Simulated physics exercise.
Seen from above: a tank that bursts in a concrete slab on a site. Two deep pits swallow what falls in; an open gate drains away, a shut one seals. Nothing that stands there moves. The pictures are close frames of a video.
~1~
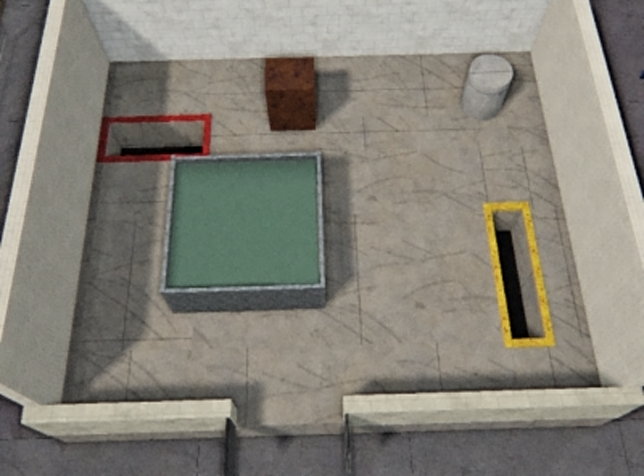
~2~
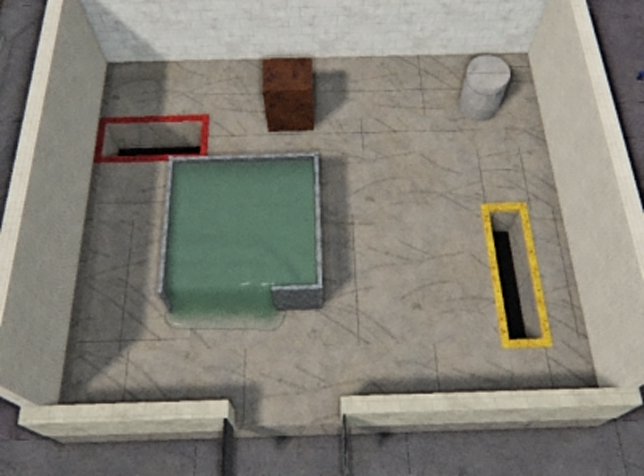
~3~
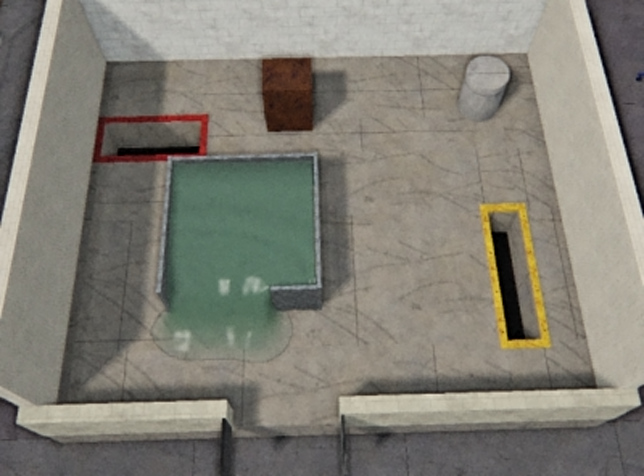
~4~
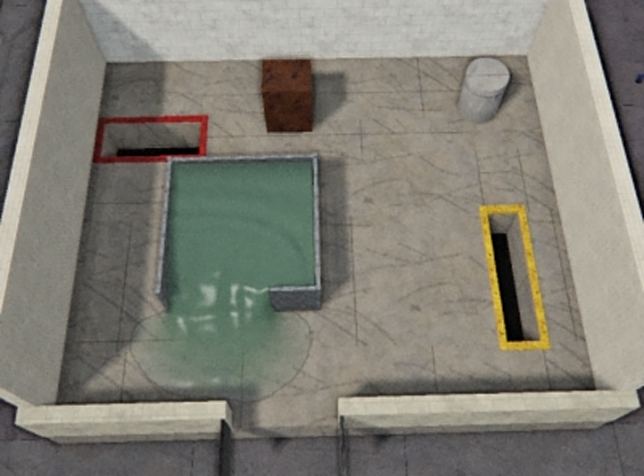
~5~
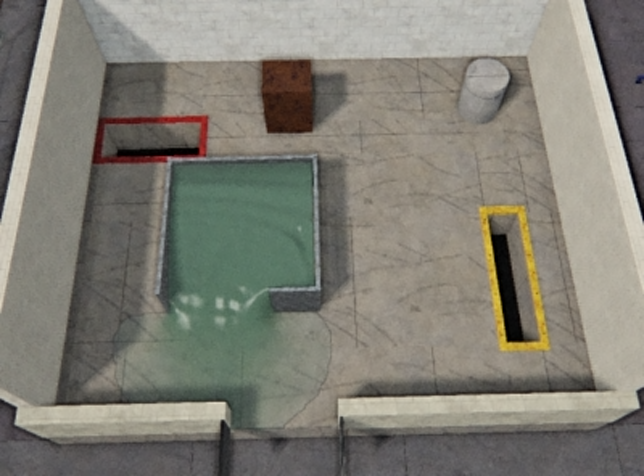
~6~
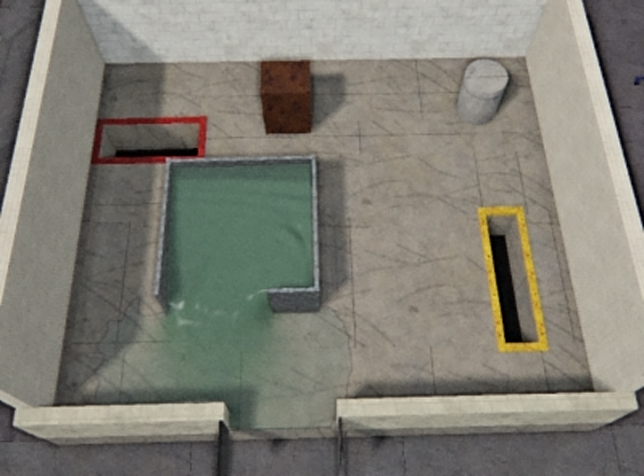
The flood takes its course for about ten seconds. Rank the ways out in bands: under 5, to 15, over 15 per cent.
One by one: The gate takes more than 15 %; the yellow pit takes less than 5 %; the red pit takes more than 15 %.
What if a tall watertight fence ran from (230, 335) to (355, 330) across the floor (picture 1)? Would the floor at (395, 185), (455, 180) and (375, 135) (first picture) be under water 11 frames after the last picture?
As listed: Clear, not flooded, free of water.
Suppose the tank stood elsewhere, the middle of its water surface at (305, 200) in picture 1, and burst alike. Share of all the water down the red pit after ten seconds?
Roughly, in per cent: Red 6.
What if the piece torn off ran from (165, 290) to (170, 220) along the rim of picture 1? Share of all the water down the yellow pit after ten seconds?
In per cent: Yellow 10.
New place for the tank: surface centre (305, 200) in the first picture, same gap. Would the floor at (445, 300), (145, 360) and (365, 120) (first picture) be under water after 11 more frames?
As listed: Free of water, flooded, no water.
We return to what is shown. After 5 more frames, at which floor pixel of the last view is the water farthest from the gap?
At about (433, 407).
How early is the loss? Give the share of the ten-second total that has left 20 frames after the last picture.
I make it 45 per cent.
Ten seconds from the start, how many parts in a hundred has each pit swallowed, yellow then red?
Roughly 0 per cent, then 22 per cent.
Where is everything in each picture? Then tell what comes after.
The first picture shows still water in the tank at (245, 221).
In the second picture, the front is at (168, 314), out from the gap at (223, 303).
In the third picture, the front is at (282, 344), out from the gap at (222, 303).
In the fourth picture, water pours out at (221, 305) and has run to (281, 382).
In the fifth picture, water pours out at (221, 306) and has run to a hidden place.
In the sixth picture, the front is at a hidden place, out from the gap at (220, 306).
A moment on, water covers 15 % of the floor; the gate 7 %, the yellow pit 0 %, the red pit 0 %.
Next, water covers 20 % of the floor; the gate 15 %, the yellow pit 0 %, the red pit 0 %.
Then, water covers 35 % of the floor; the gate 23 %, the yellow pit 0 %, the red pit 3 %.
Later, water covers 45 % of the floor; the gate 32 %, the yellow pit 1 %, the red pit 15 %.
In the end, water covers 65 % of the floor; the gate 37 %, the yellow pit 1 %, the red pit 22 %.
